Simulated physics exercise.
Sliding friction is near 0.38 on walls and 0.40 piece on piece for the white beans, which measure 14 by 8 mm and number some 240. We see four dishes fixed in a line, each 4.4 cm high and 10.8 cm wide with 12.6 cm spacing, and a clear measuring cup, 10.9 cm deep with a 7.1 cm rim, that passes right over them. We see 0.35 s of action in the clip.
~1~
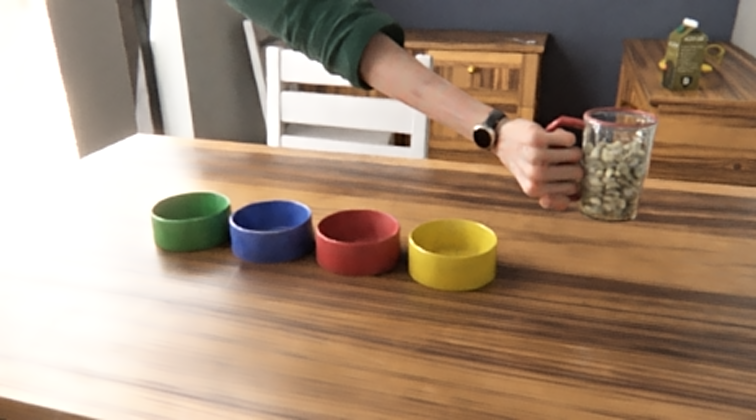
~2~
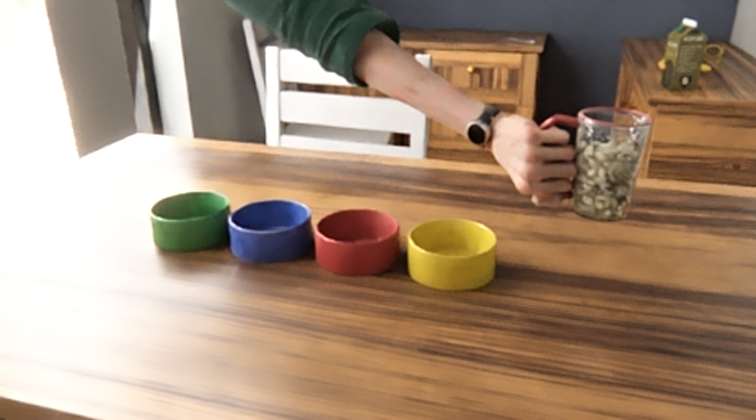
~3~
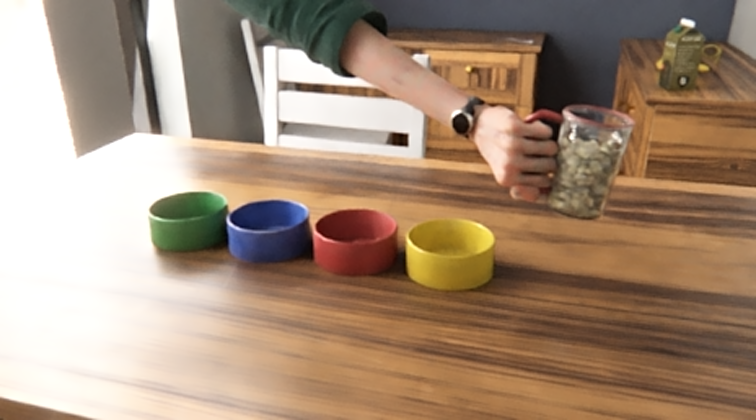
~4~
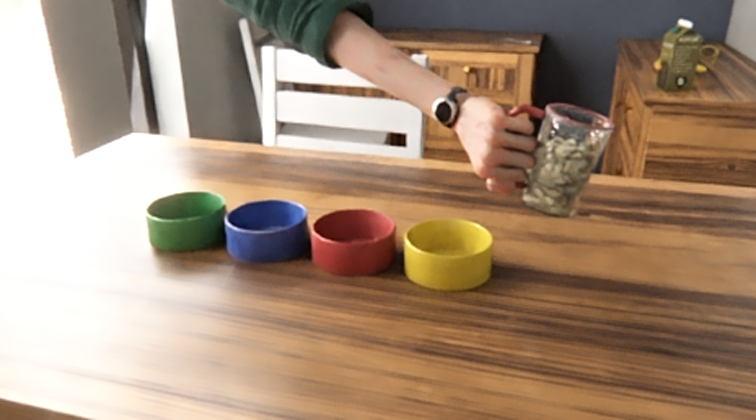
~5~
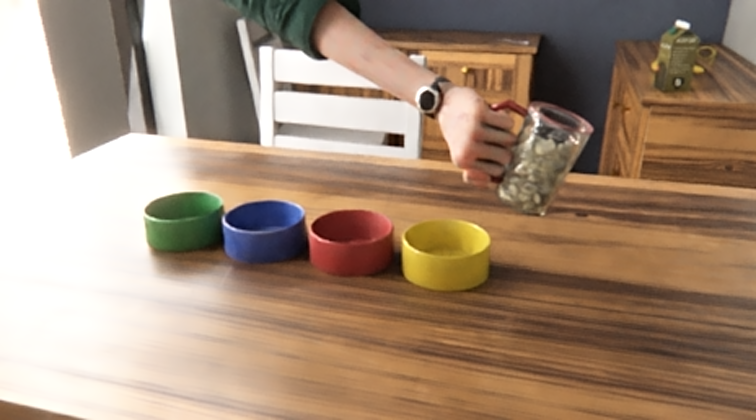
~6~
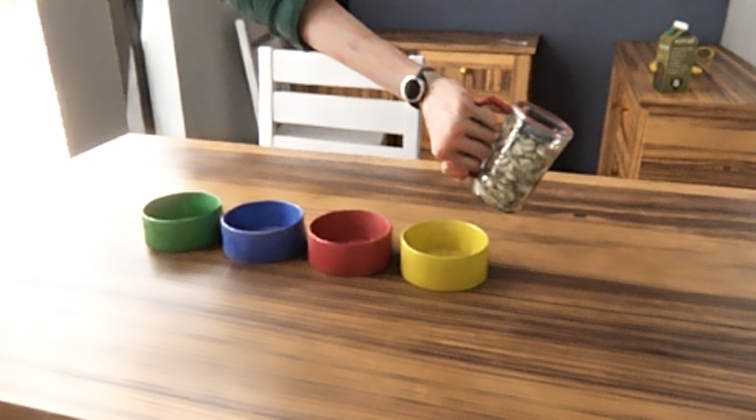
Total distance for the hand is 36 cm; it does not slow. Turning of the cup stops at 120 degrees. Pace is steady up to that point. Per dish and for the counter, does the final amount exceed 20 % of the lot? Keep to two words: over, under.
Red dish: Over, blue dish: Under, green dish: Under, yellow dish: Under, counter: Under.
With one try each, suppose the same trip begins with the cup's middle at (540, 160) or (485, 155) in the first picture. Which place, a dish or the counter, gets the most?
The winner: Counter; blue.
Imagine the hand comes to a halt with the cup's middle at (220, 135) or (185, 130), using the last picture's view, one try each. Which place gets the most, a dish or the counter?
Blue; blue.
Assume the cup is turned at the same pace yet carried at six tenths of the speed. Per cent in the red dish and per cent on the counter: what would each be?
Shares: Red 30, counter 30.
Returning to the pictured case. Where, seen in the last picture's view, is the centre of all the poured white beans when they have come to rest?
When it all comes to rest, the middle is near (360, 242).
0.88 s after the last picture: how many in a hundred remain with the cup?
100 per cent.
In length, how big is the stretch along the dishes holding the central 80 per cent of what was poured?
About 6 cm.
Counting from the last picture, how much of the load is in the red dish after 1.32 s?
By that moment it's near 70 percent.
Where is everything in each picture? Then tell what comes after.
Cup at (613, 165), tilt 0 degrees, lip at (656, 120), moved 0.0 cm; middle of the pieces at (614, 177); yellow dish at (453, 237); red dish at (358, 226); blue dish at (271, 216); green dish at (191, 206), in the first frame.
Cup at (606, 165), tilt 2 degrees, lip at (650, 120), moved 0.7 cm; middle of the pieces at (607, 177), in the second frame.
Cup at (586, 163), tilt 7 degrees, lip at (633, 122), moved 2.6 cm; middle of the pieces at (585, 175), in the third frame.
Cup at (563, 162), tilt 13 degrees, lip at (612, 126), moved 4.8 cm; middle of the pieces at (561, 173), in the fourth frame.
Cup at (540, 160), tilt 19 degrees, lip at (592, 130), moved 7.1 cm; middle of the pieces at (537, 172), in the fifth frame.
Cup at (519, 159), tilt 25 degrees, lip at (572, 134), moved 9.4 cm; middle of the pieces at (515, 170); yellow dish at (445, 238); red dish at (350, 227); blue dish at (263, 216); green dish at (182, 206), in the sixth frame.
Then, 0.53 s after the last picture, tilt 70 degrees; cup holds 100 %.
Then, 0.88 s after the last picture, tilt 100 degrees; cup holds 100 %.
Then, 1.32 s after the last picture, tilt 120 degrees; cup holds 25 %, red 70 %.
In the end, red 100 %, blue 0 %, green 0 %, yellow 0 %, counter 0 %.
